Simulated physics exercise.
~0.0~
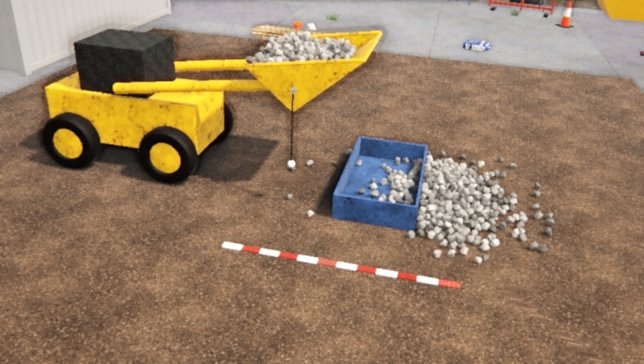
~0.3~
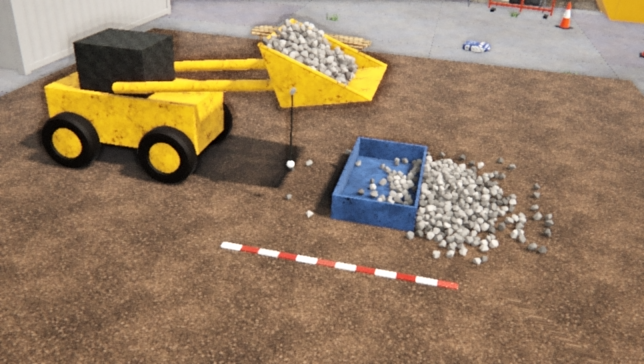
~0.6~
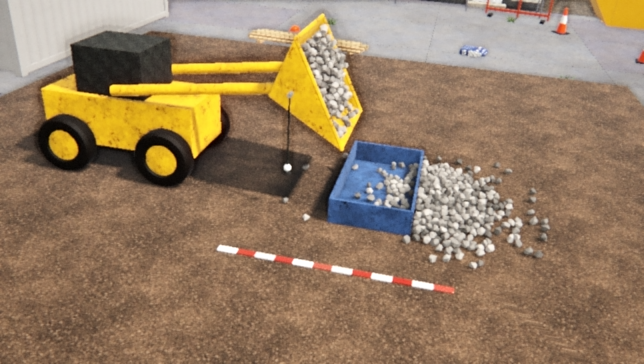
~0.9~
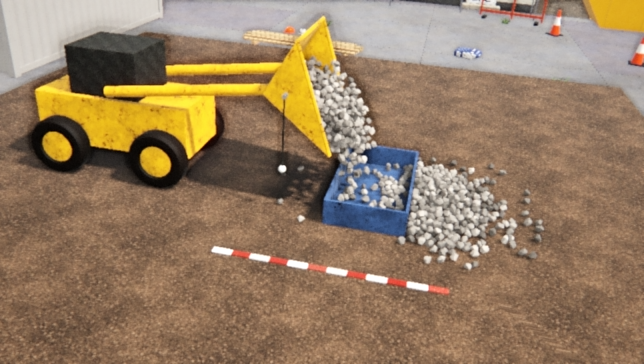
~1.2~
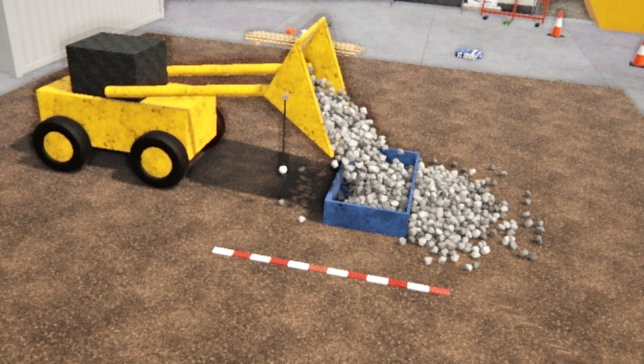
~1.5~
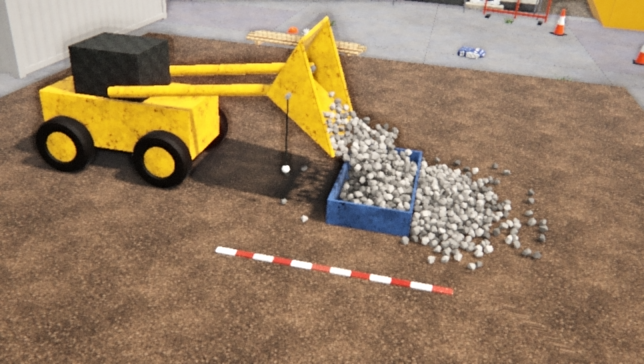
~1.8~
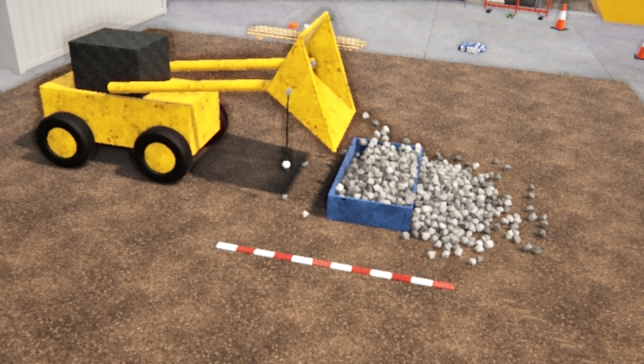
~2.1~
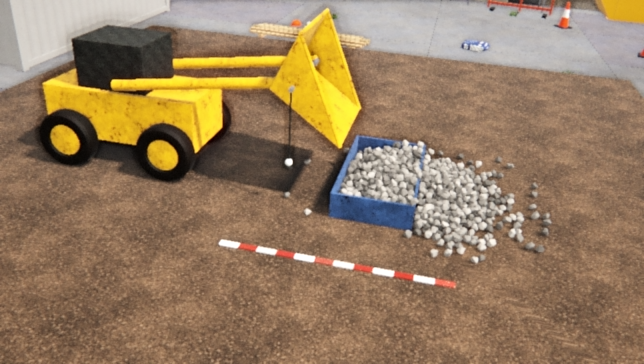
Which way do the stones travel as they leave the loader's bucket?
They move to the right, sliding down out of the bucket and into the blue bin.
